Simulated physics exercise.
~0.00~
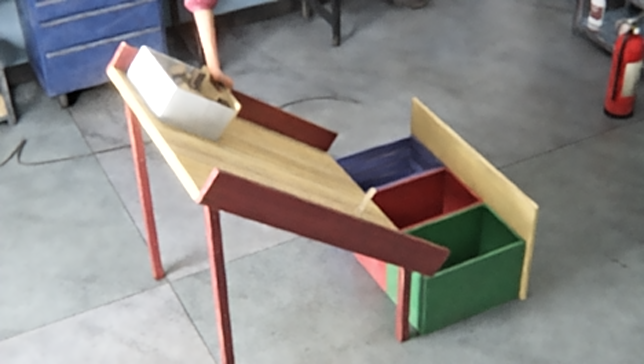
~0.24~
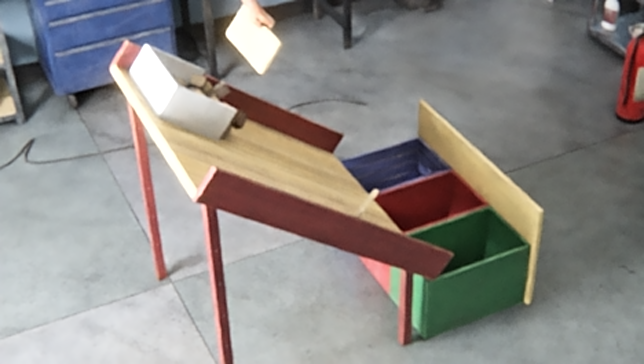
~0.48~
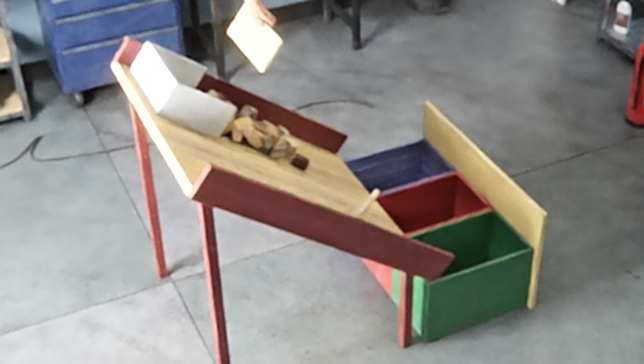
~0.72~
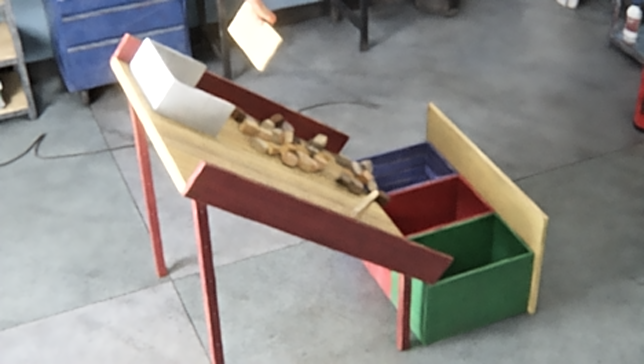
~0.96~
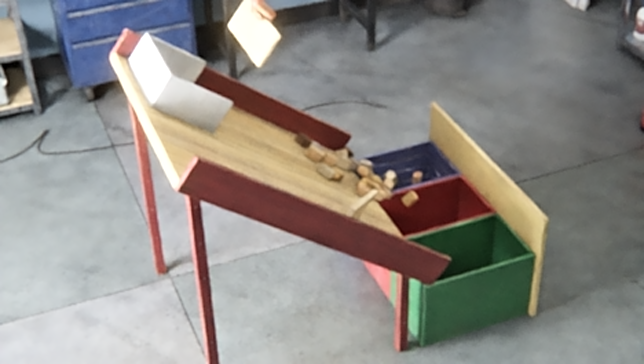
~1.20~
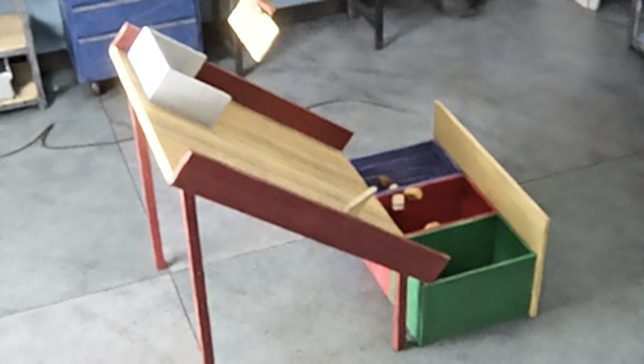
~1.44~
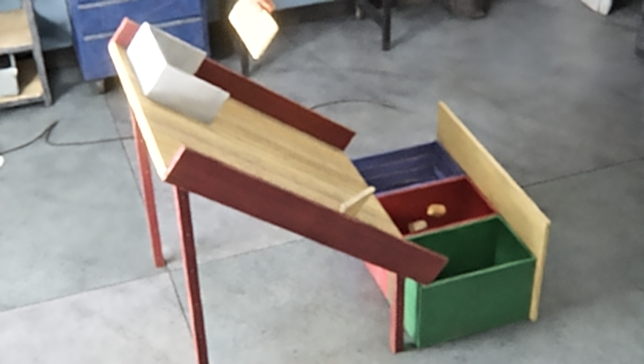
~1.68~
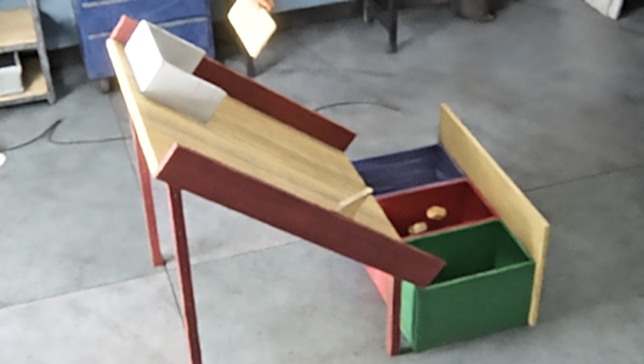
In this clip, a hand lifts a wooden gate from a white pen atop a sloping table, and a load of small wooden blocks tumbles down past an angled board into the blue and red totes, leaving the slope bare and the green tub seemingly empty.
